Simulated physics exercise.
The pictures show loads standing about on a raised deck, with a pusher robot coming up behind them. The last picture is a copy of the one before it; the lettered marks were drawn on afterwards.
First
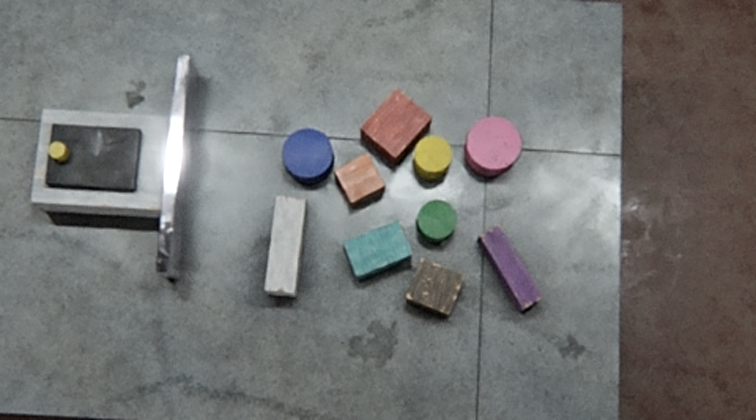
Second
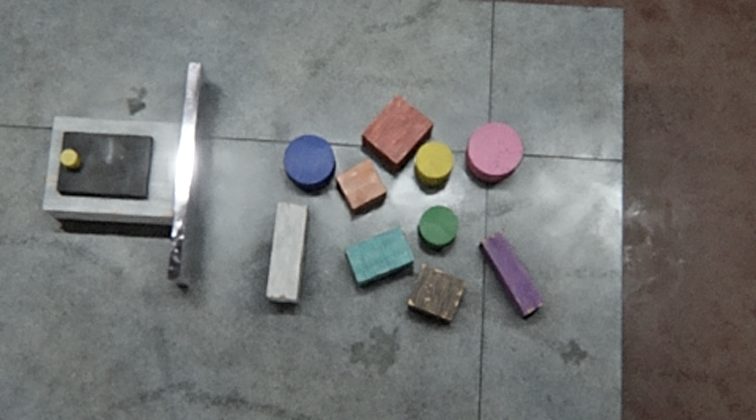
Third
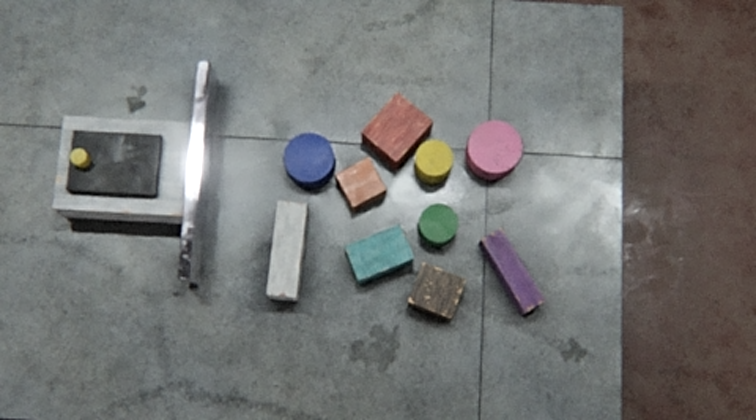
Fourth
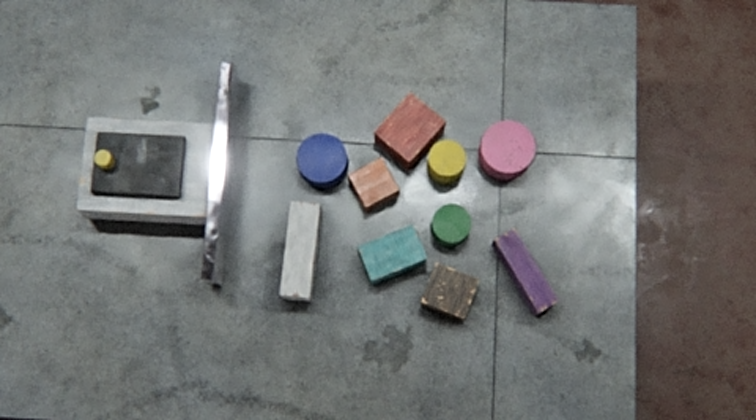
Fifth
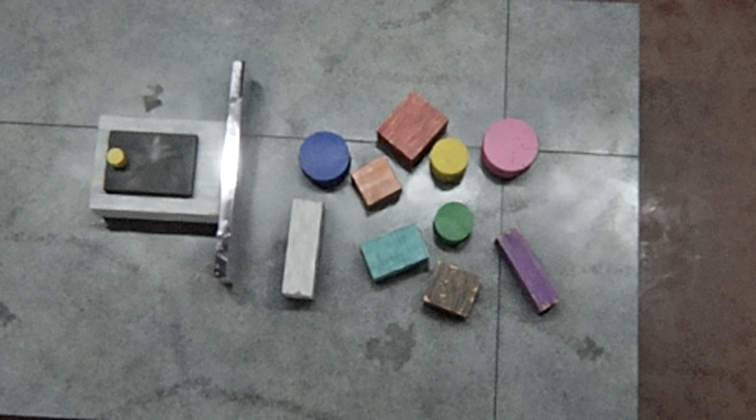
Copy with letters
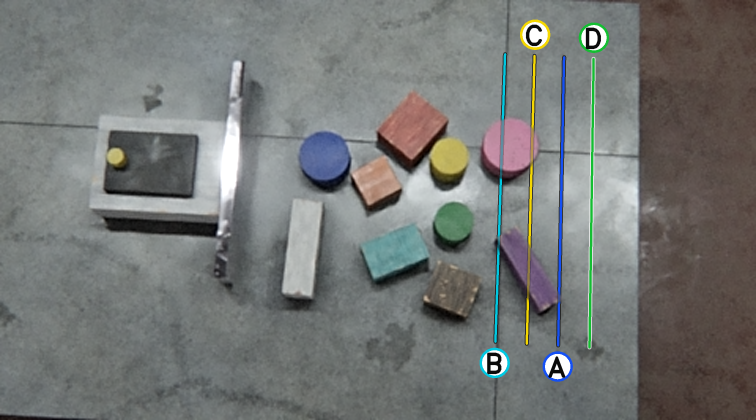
On a grey raised deck, a pusher robot with a long front blade edges right, nearing motionless coloured crates, canisters and bars.
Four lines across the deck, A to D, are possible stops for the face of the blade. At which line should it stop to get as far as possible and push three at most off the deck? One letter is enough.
As far as mark A.
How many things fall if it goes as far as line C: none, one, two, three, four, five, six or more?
By then, none.
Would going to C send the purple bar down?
No.
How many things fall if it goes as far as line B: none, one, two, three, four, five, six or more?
In all, none.
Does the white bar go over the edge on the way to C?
No.
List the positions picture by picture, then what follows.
Black crate (434, 288); green canister (436, 222); purple bar (510, 268), in the first frame.
Robot (112, 164); blue canister (310, 163), in the second frame.
Robot (122, 163); yellow canister (433, 163), in the third frame.
Robot (146, 165); red crate (409, 132), in the fourth frame.
Robot (158, 163); orange crate (377, 183); black crate (451, 290); green canister (453, 224), in the fifth frame.
On the marked copy, A at (561, 197); B at (500, 194); C at (531, 195); D at (592, 199).
Following A. Soon after the start, robot (277, 169); red crate (421, 126); white bar (367, 253).
Later, robot (396, 176); purple bar (569, 272); pink canister (567, 131).
In the end, robot (491, 181); purple bar over the edge; green canister over the edge; two fallen.
As for the rest, B is within the limit but short; C is within the limit but short; D drops seven.
